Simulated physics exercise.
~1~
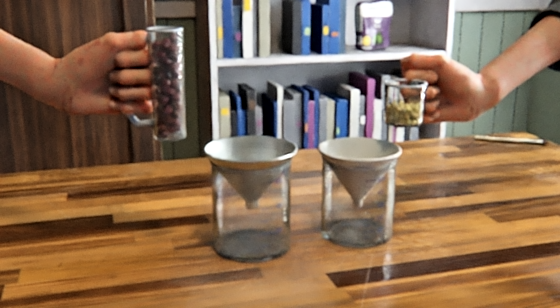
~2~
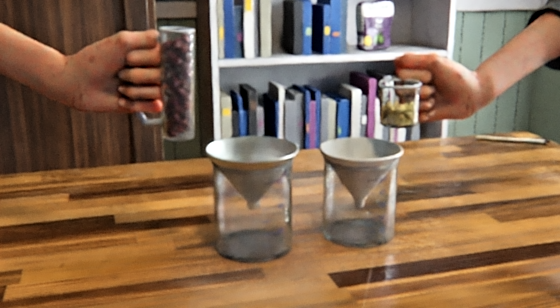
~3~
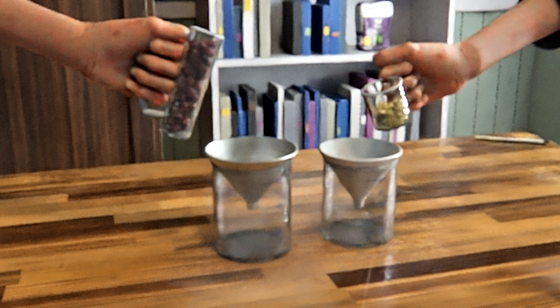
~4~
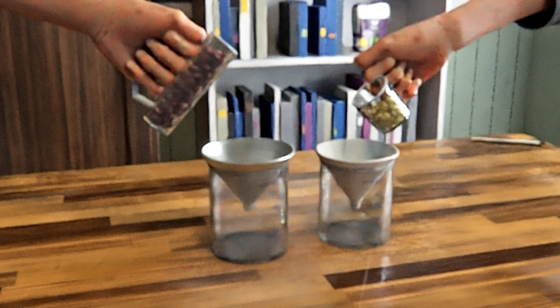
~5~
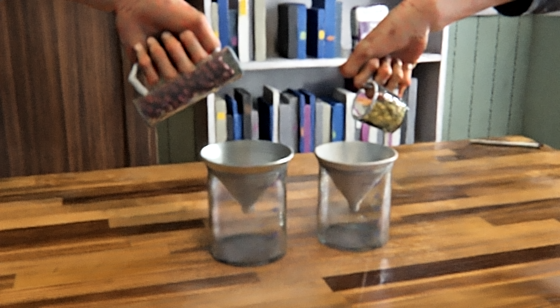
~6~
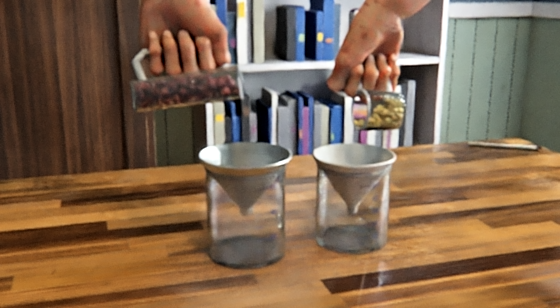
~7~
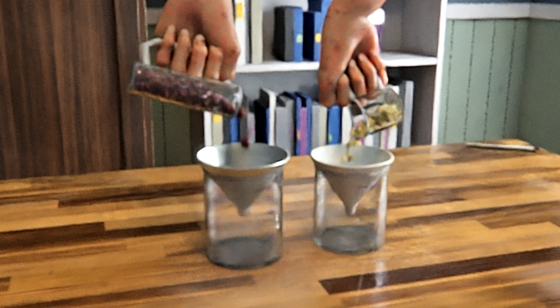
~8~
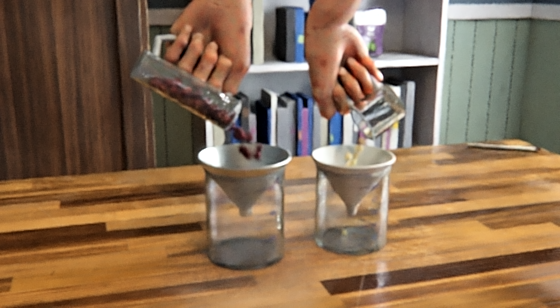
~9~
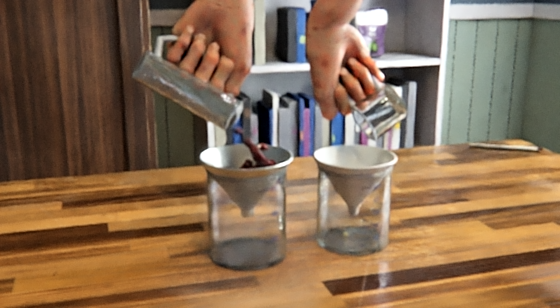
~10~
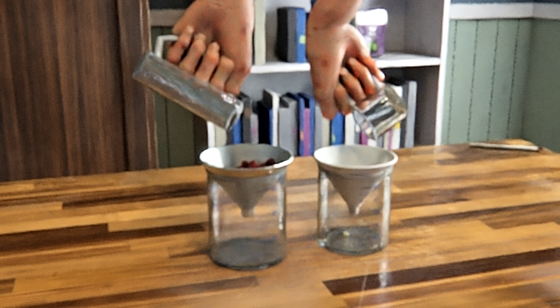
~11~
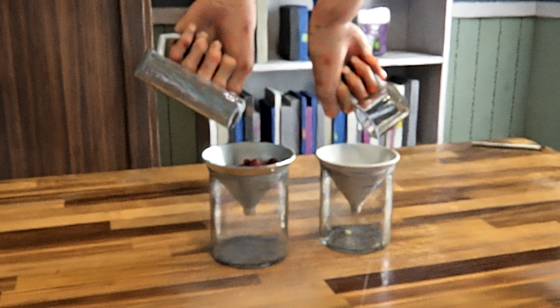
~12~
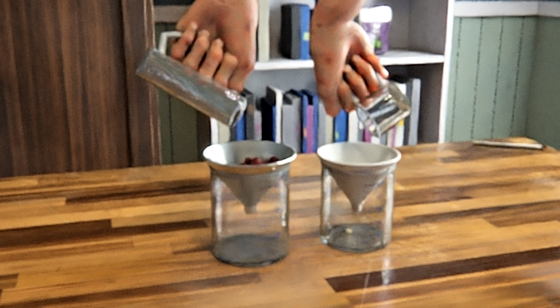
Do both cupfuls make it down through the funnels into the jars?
No, both funnels clog. The dark red pieces stay in the left funnel with none reaching its jar, and nearly all of the yellow-green bits stay held up in the right one.
